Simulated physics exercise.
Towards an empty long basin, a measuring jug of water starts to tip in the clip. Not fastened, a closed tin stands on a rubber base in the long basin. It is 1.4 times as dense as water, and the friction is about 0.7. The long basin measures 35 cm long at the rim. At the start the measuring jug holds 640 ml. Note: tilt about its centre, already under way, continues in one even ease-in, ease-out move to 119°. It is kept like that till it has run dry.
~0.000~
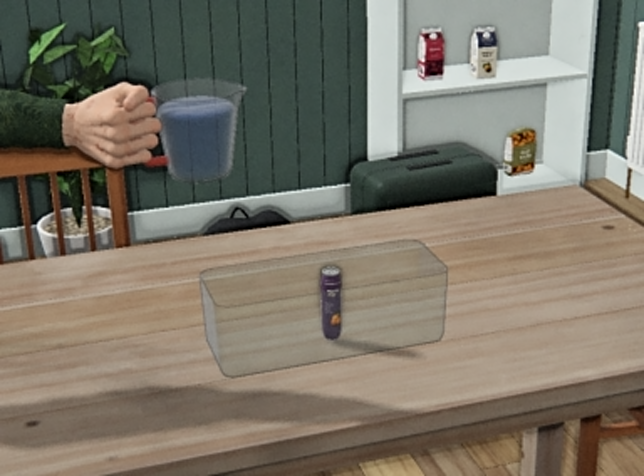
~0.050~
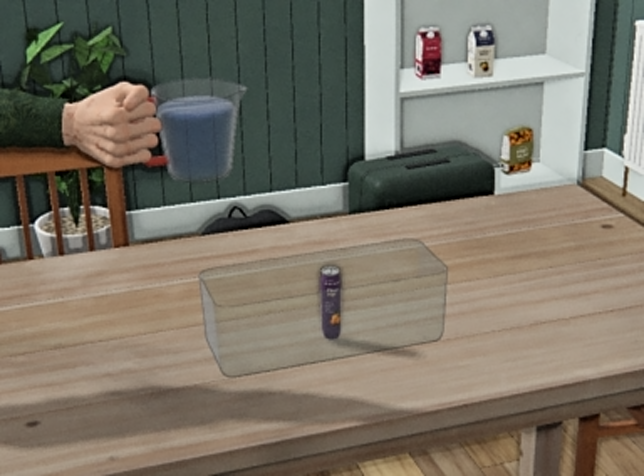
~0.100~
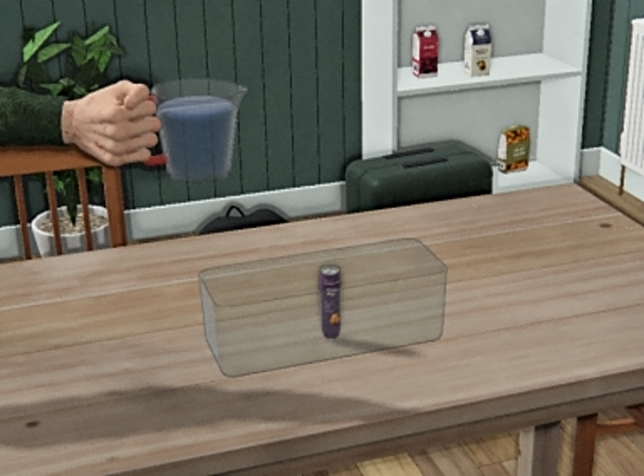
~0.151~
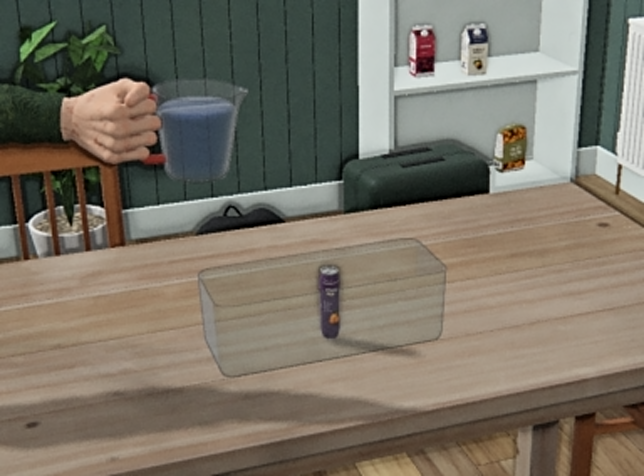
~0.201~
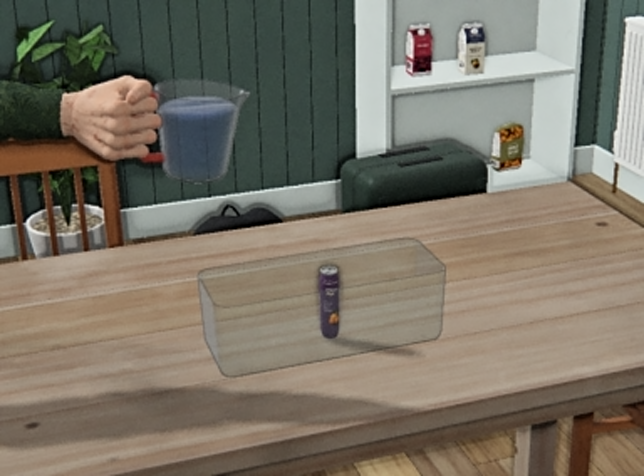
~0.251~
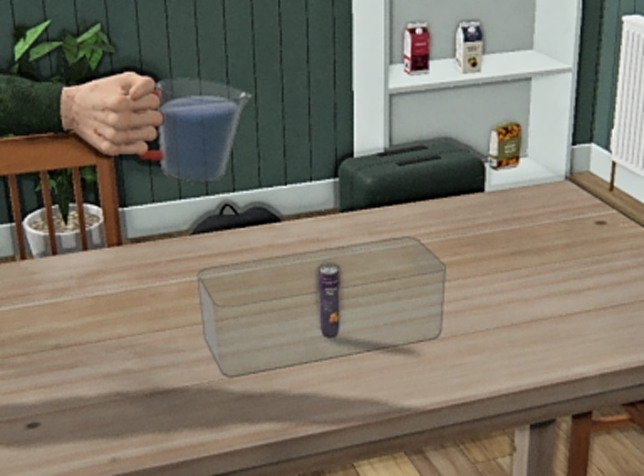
At a wooden table, a hand on the left held a clear jug of bluish water and tilted it slightly to the right, while a dark purple tin stood still in a see-through basin.
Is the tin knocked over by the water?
Yes: It will come down.
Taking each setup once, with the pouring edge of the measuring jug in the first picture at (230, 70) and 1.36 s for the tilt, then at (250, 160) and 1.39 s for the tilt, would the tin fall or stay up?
The tin overturns the first time and stays vertical the second time.
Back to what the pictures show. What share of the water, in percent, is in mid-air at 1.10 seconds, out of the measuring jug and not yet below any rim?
28 in a hundred, give or take.
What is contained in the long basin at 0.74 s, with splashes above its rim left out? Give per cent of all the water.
I reckon close to 2 percent of it.
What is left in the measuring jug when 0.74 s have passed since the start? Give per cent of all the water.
At that time about 78 in a hundred parts are still held.
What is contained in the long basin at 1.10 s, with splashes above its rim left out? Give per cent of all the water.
My estimate is about 60 percent.
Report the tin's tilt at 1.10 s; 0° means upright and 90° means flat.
Near 25 degrees.
After 0.74 s the tilt is 66° and 77 per cent is still to pour; the tin stands where it began.
After 1.10 s the tilt is 107° and 12 per cent is still to pour; the tin leans 24°.
After 1.48 s the tilt is 119° and 0 per cent is still to pour; the tin lies on its side.
After 1.89 s the tilt is 119° and 0 per cent is still to pour; the tin lies on its side.
In the end the tin lies on its side.
